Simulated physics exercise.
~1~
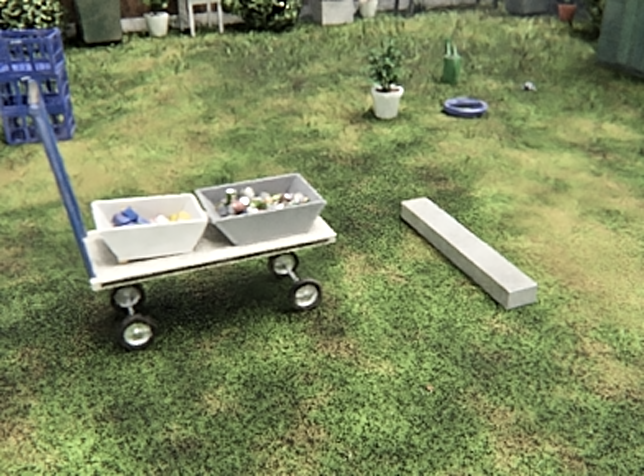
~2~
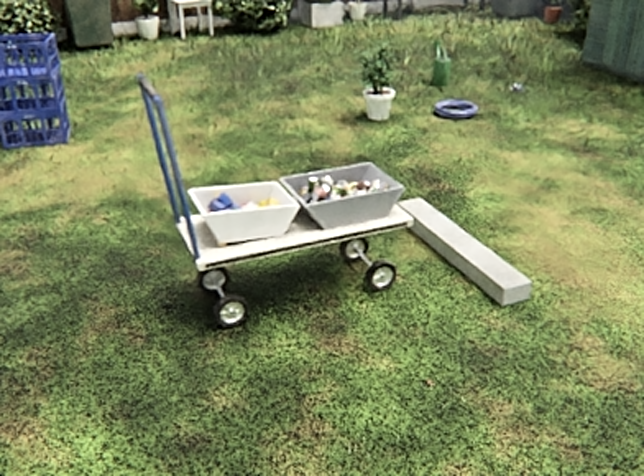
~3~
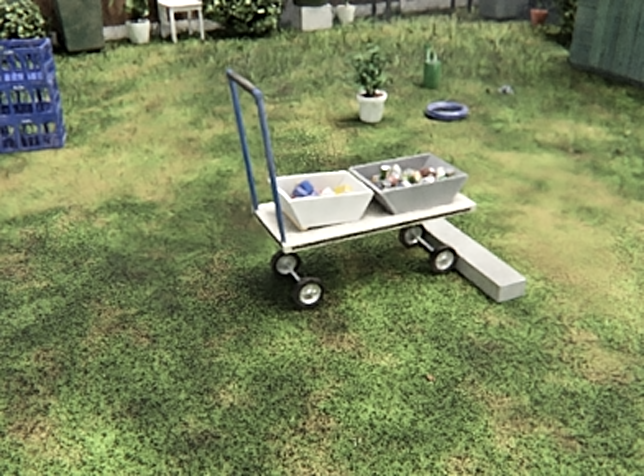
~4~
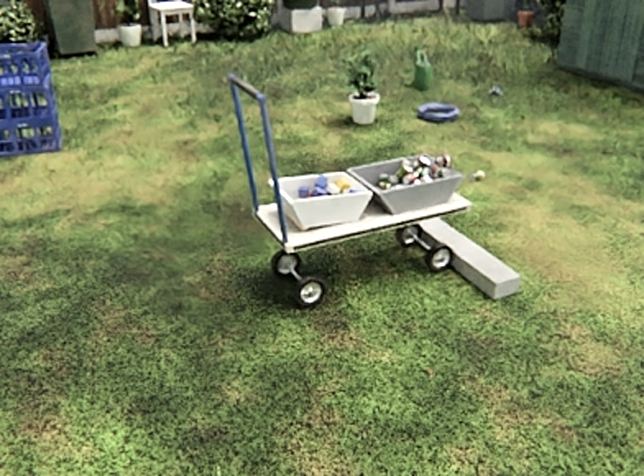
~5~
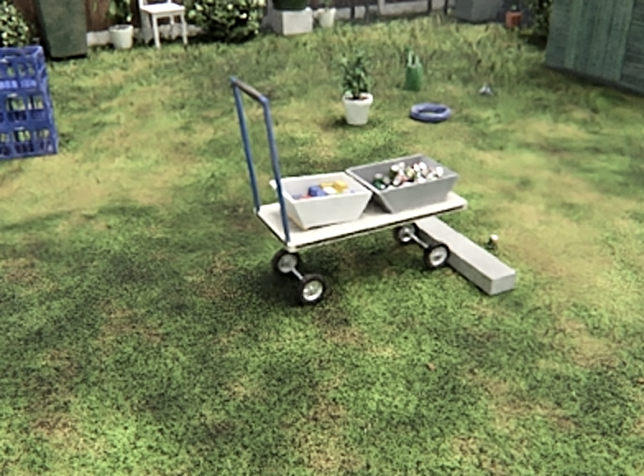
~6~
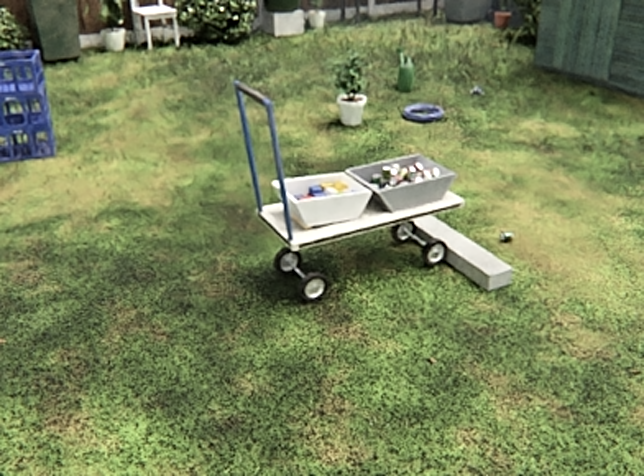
A trolley carrying two tubs rolls right into a beam and stops, spilling one can.
